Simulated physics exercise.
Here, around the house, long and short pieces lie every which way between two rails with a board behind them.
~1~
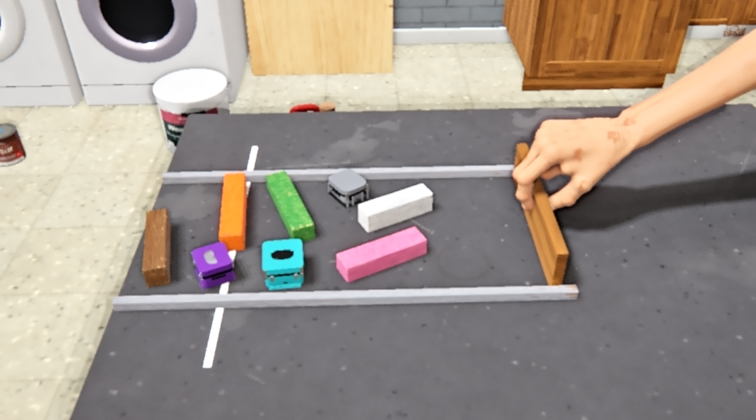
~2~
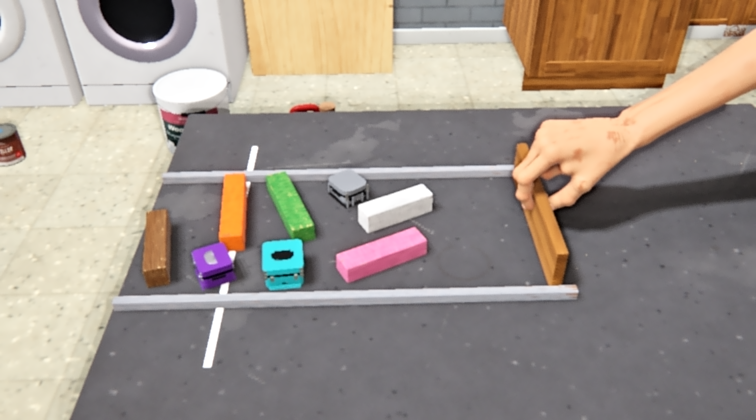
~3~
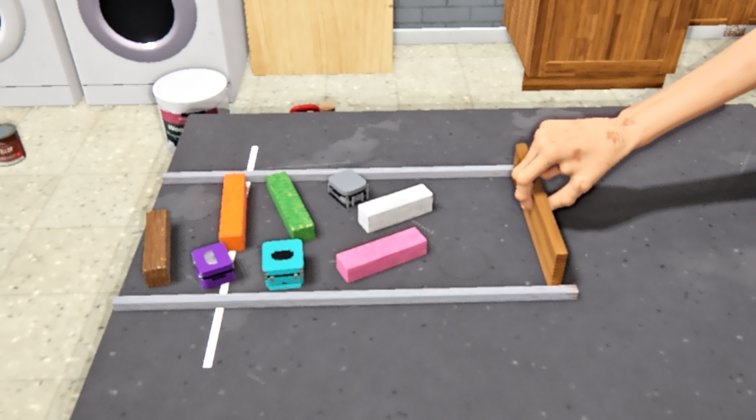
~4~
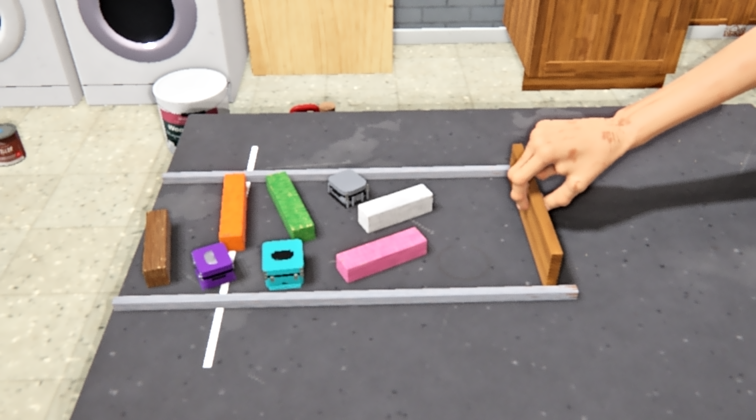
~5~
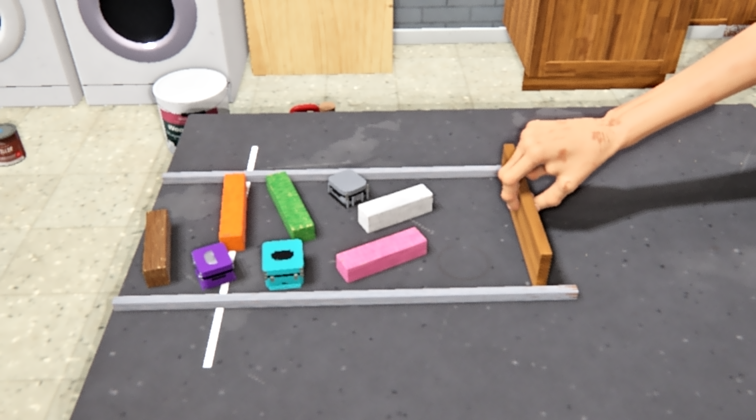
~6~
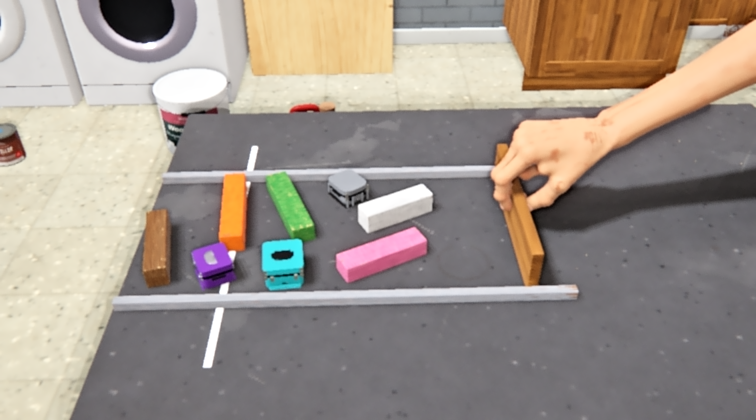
On a dark tabletop, a hand slides a wooden board slightly left behind scattered colourful pieces.
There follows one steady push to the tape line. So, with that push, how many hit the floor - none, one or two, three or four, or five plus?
Lost: One or two.
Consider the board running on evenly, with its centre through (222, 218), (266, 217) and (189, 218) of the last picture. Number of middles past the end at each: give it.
The numbers past the end are 1, 0 and 4.
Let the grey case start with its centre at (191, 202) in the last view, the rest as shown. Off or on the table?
From there it is kept.
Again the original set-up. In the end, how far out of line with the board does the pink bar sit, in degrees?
About 0 degrees.
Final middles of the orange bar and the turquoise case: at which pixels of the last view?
You'll find the orange bar at roughly (168, 210) and the turquoise case at roughly (180, 272).
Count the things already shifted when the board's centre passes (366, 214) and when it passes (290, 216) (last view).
At the first point the count is 5, at the second it's 7.
Soon after, none off yet; brown bar at rest near (158, 247); purple case at rest near (214, 267); orange bar at rest near (234, 210).
At rest, the number that fall off is one or two; fallen, brown bar.
